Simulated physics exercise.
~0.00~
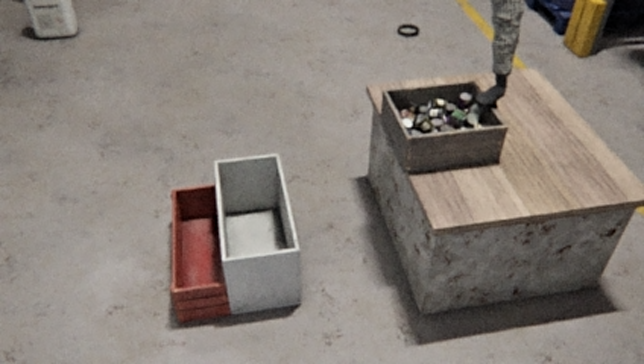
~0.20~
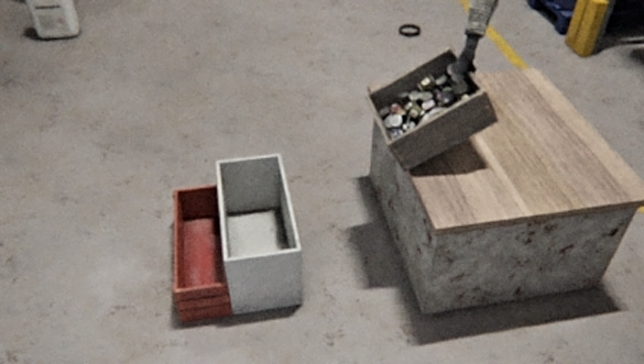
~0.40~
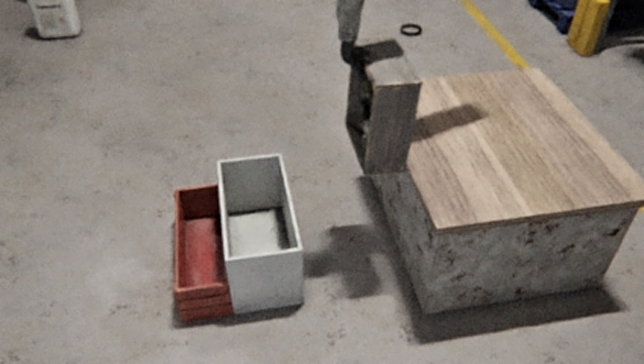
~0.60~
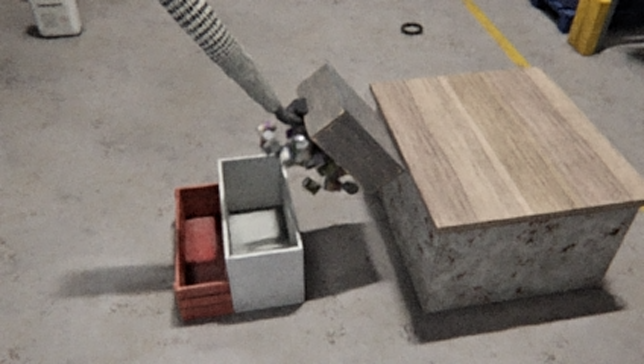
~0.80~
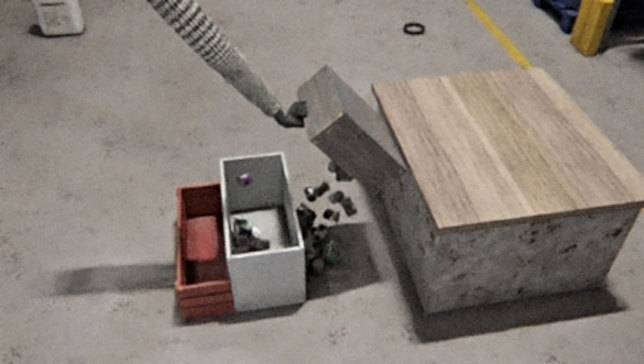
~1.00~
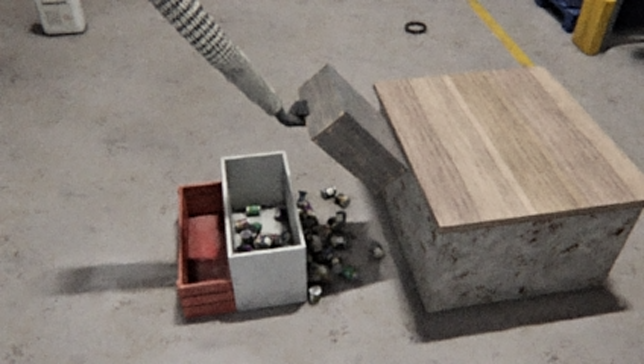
A robotic-looking arm in a ridged, pale sleeve grips a grey crate of small tins on a wood-topped bench at the right, seen from above on a concrete floor. A tall white box and a lower red tub stand side by side at the left, both empty. The arm tips the crate leftward over the bench edge until it stands on end, then further, so its mouth points downward. The tins tumble out in a cluster. Some drop into the white box, while many others scatter on the floor between it and the bench, and the crate stays tilted.
